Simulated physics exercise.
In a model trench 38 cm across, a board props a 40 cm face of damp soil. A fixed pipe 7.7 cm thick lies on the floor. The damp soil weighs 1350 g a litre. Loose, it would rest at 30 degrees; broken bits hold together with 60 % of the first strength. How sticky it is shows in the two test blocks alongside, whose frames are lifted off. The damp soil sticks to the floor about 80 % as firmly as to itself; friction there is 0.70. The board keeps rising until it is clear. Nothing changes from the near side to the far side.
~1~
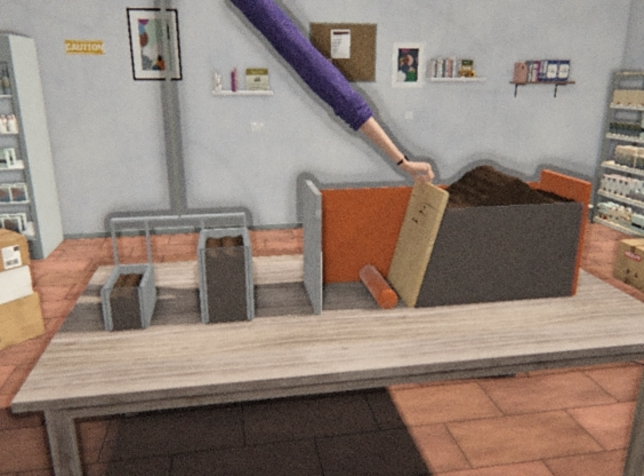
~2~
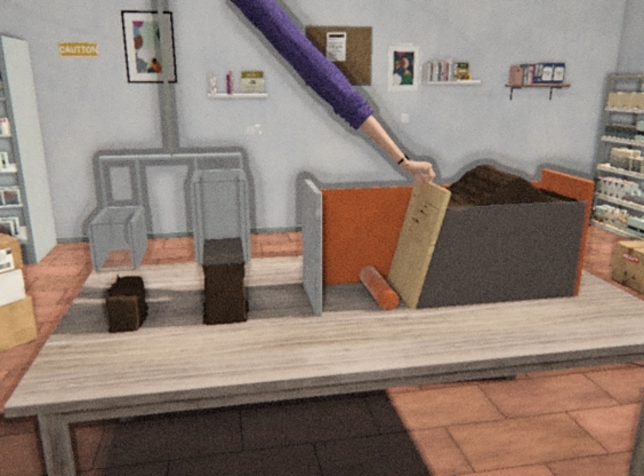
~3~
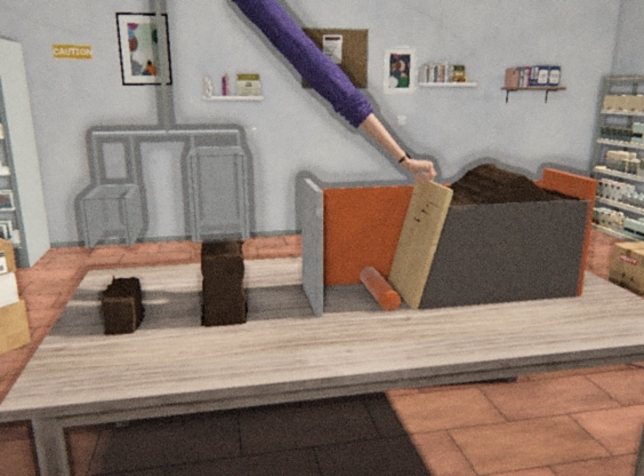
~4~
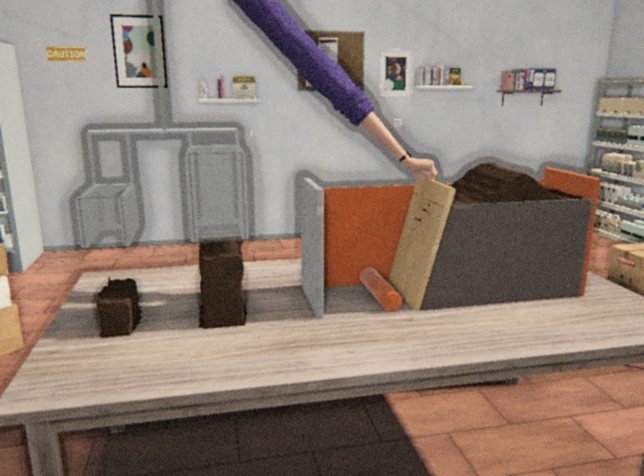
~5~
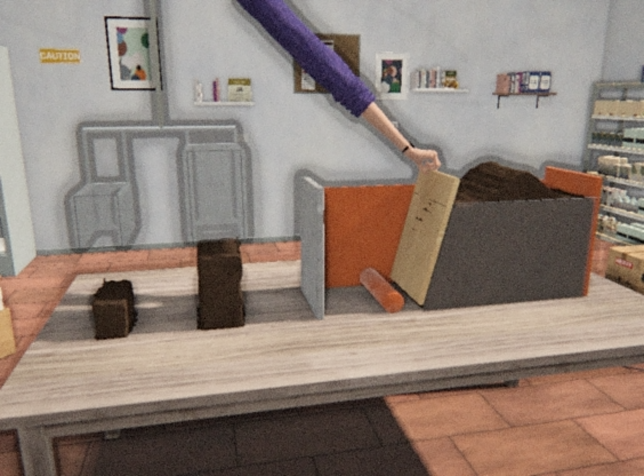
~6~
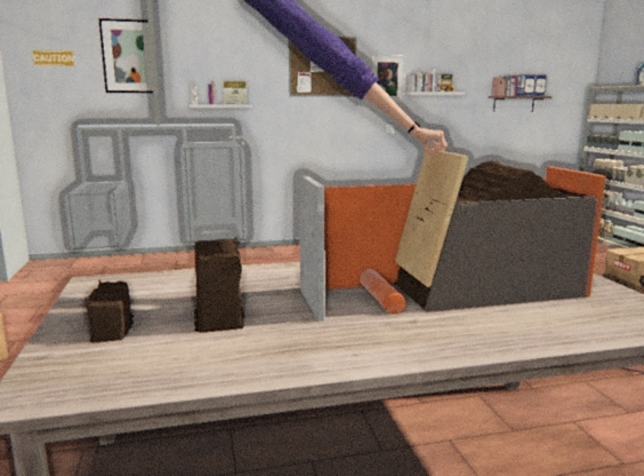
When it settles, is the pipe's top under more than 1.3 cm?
Its top is showing at the end.
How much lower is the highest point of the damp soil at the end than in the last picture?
About 0.0 cm.
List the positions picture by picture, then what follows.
Top of the board at (445, 208), not yet moved; crest of the damp soil at (515, 181); block heights 13 cm, 27 cm (left to right), in the first picture.
Top of the board at (447, 207), not yet moved; crest of the damp soil at (517, 180); block heights 13 cm, 27 cm (left to right), in the second picture.
Top of the board at (449, 206), not yet moved; crest of the damp soil at (520, 178); block heights 13 cm, 27 cm (left to right), in the third picture.
Top of the board at (452, 205), not yet moved; crest of the damp soil at (522, 176); block heights 13 cm, 27 cm (left to right), in the fourth picture.
Top of the board at (456, 195), moved 3.1 cm; crest of the damp soil at (525, 175); block heights 13 cm, 27 cm (left to right), in the fifth picture.
Top of the board at (464, 174), moved 11 cm; crest of the damp soil at (528, 173); block heights 13 cm, 27 cm (left to right), in the sixth picture.
Last picture + 0.31 s, the face still stands and nothing lies on the pipe.
Last picture + 0.67 s, the face still stands and nothing lies on the pipe.
Last picture + 1.03 s, the face still stands and nothing lies on the pipe.
Last picture + 1.39 s, the face still stands and nothing lies on the pipe.
Last picture + 1.44 s, the face still stands and nothing lies on the pipe.
